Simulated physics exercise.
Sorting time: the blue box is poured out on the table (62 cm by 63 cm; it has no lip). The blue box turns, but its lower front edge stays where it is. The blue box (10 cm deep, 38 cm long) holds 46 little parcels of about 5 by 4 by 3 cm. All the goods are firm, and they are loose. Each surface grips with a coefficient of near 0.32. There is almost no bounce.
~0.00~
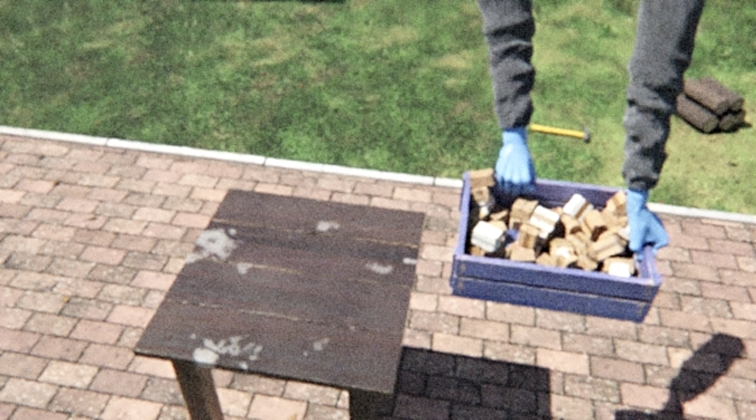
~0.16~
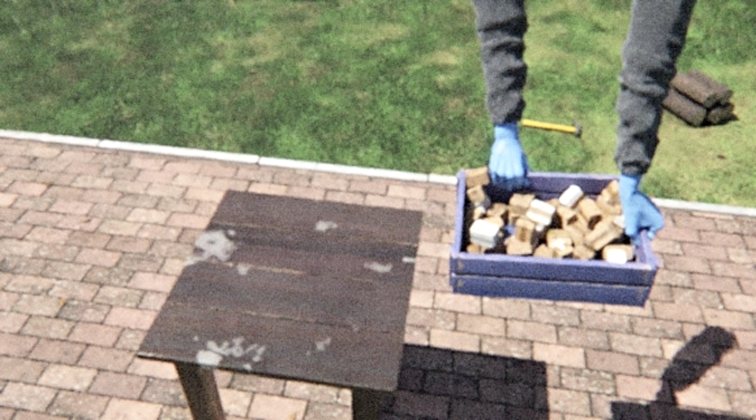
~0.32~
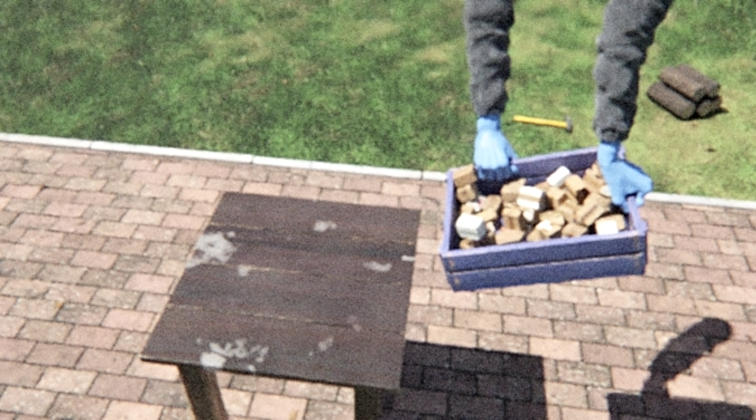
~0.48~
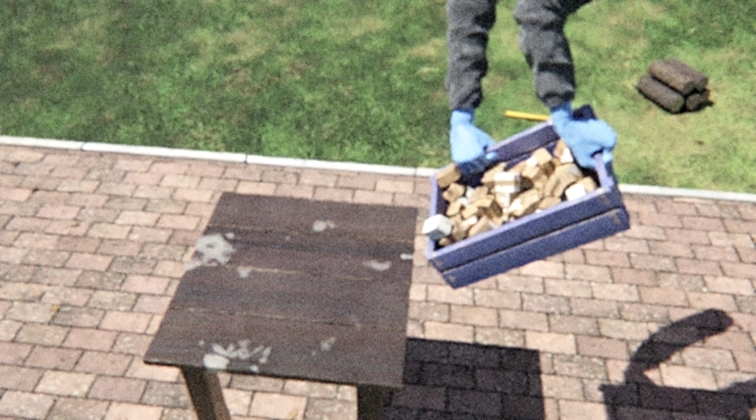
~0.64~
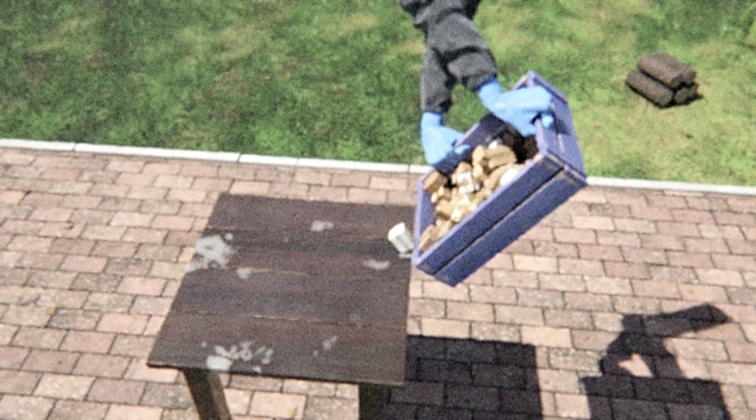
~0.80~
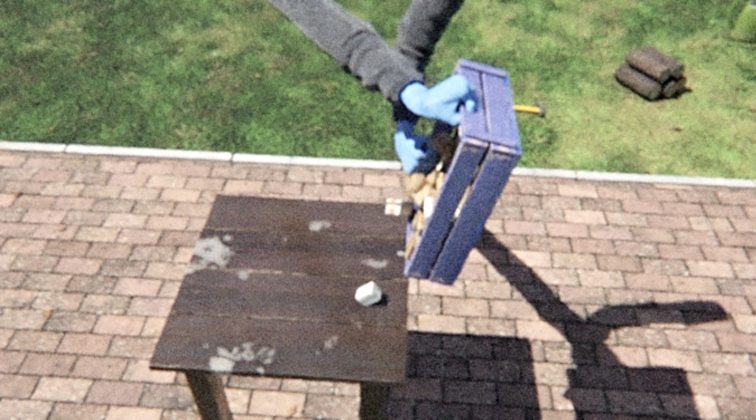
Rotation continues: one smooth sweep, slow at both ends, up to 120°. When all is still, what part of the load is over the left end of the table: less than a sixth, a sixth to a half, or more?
Most likely less than one sixth of the load.
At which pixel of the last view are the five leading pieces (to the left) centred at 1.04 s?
Near (339, 273).
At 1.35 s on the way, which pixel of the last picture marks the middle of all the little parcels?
About (363, 266).
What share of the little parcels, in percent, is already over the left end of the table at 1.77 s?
I'd say near 0 per cent at that moment.
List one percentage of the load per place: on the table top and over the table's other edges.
Shares: Approx. 100 % and 0 %.
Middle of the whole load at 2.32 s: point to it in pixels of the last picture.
Roughly at pixel (344, 269).
After 1.04 s, tilt 104°; 39 still in the blue box and 7 on the table top.
After 1.35 s, tilt 120°; 14 still in the blue box, 30 on the table top and 2 in the air.
After 1.77 s, tilt 120°; 46 on the table top.
Outcome (at 2.32 s), 45 on the table top and 1 over the table's other edges. Asked share, 0 of 46, 0 per cent.
